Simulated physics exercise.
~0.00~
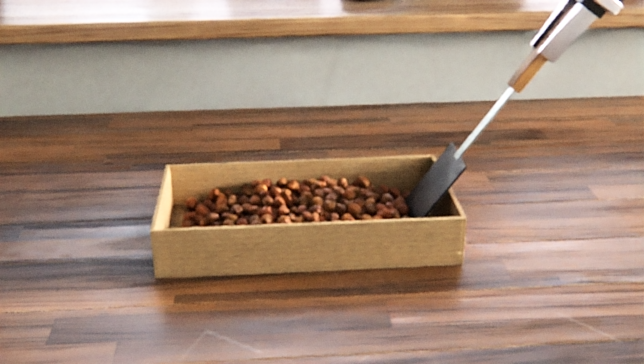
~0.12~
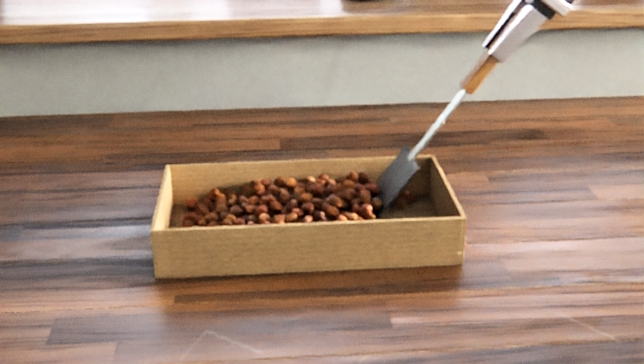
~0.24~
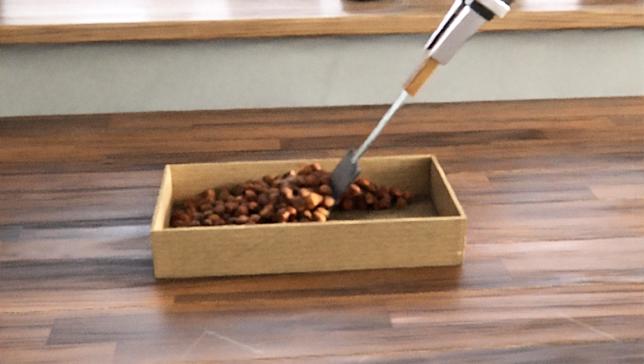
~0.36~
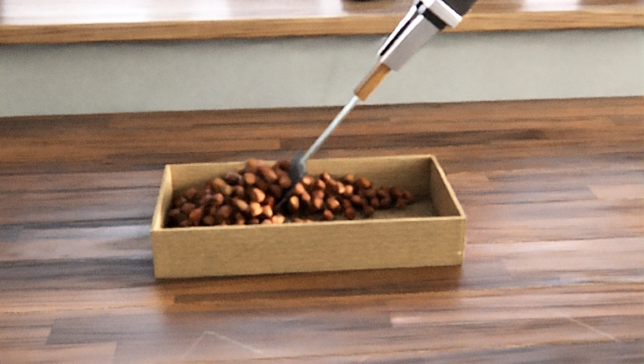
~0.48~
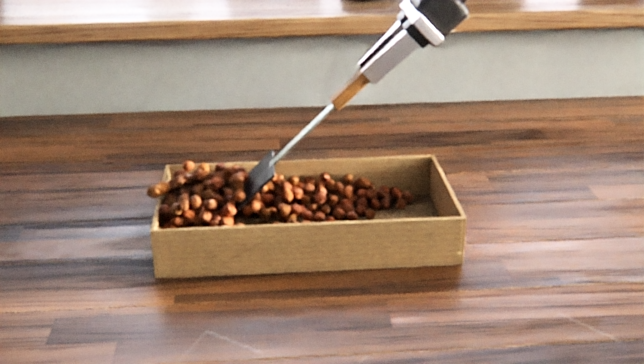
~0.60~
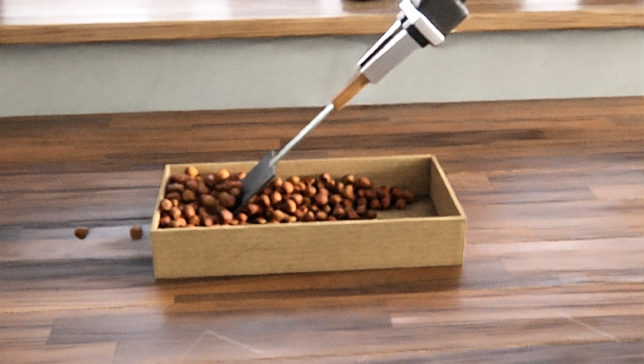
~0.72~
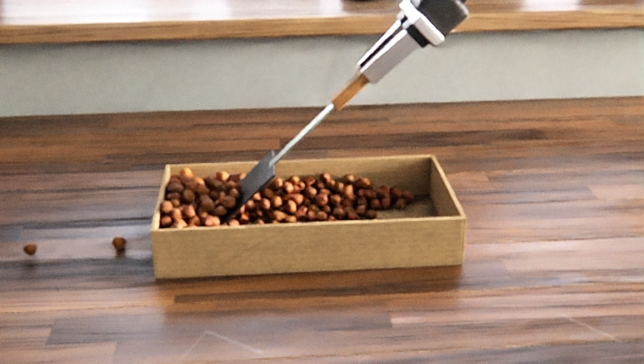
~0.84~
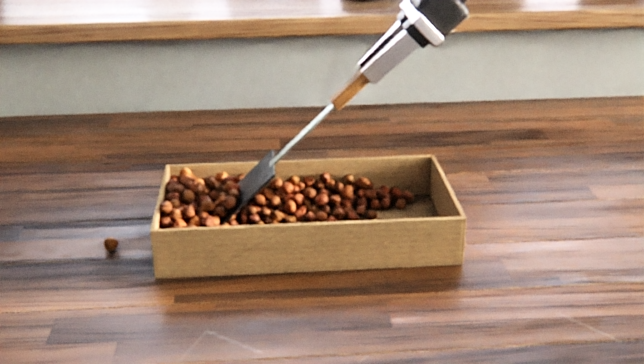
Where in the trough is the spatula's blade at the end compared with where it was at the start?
At the start the blade is at the right end of the trough, and at the end it rests among the hazelnuts to the left of the trough's middle.
